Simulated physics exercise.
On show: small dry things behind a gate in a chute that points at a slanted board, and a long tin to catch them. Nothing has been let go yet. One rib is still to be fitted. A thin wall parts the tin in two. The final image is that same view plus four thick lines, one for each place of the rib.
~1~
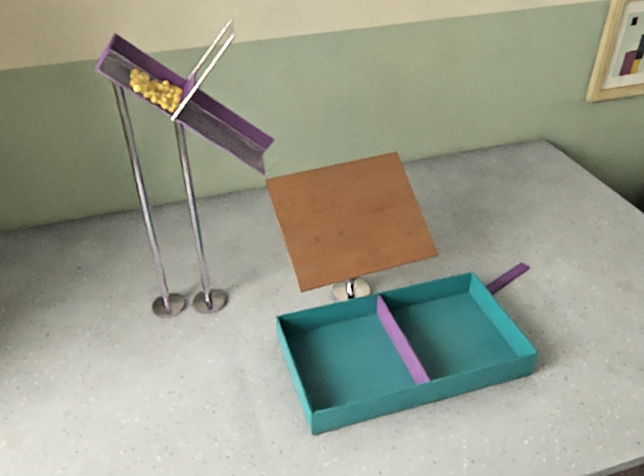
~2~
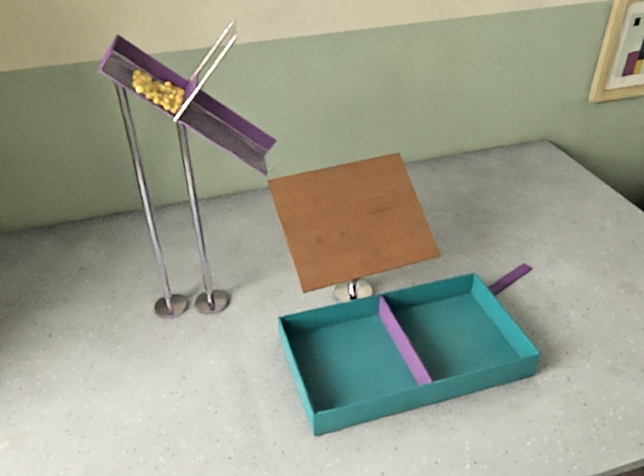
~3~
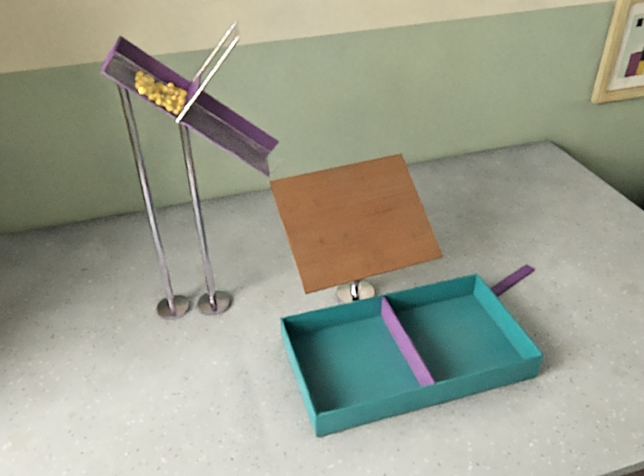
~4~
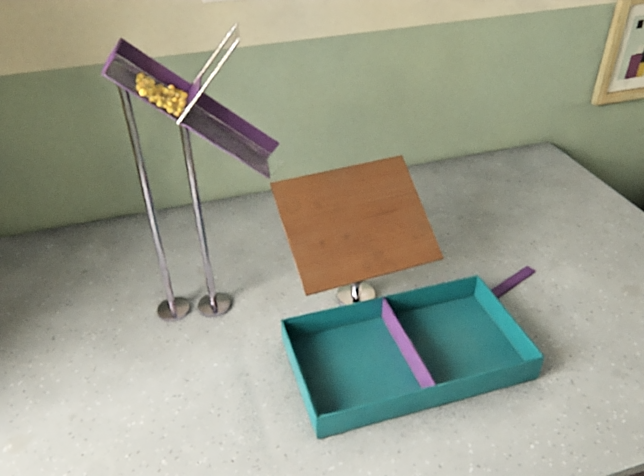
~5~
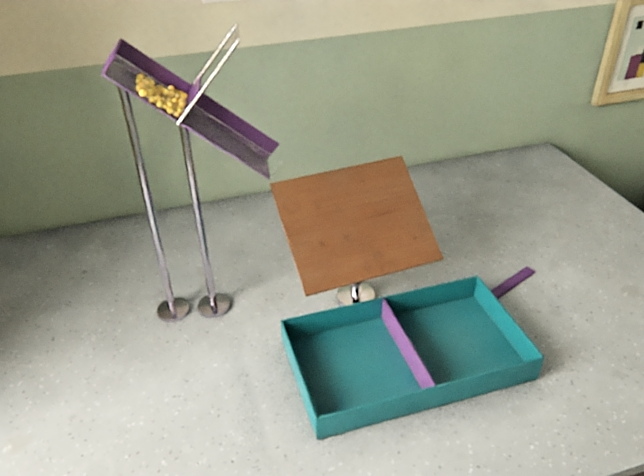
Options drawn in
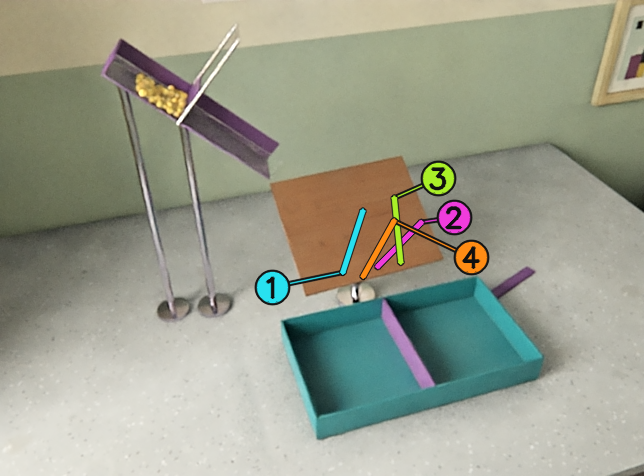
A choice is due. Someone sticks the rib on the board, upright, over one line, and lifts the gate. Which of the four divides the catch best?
Go for 3.
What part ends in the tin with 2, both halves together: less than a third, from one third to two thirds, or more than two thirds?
Line 2 gives more than two thirds.
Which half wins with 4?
More lands on the left.
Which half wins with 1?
More lands on the left.
On the marked copy, line 1 from (362, 210) to (342, 272); line 2 from (421, 222) to (377, 266); line 3 from (394, 197) to (400, 262); line 4 from (394, 220) to (363, 276).
Choosing 1, of what is caught, most in the left half, a small part in the right.
Choosing 2, of what is caught, most in the left half, a small part in the right.
Choosing 3, of what is caught, about a third in the left half, about two thirds in the right.
Choosing 4, of what is caught, nearly all in the left half, a small part in the right.
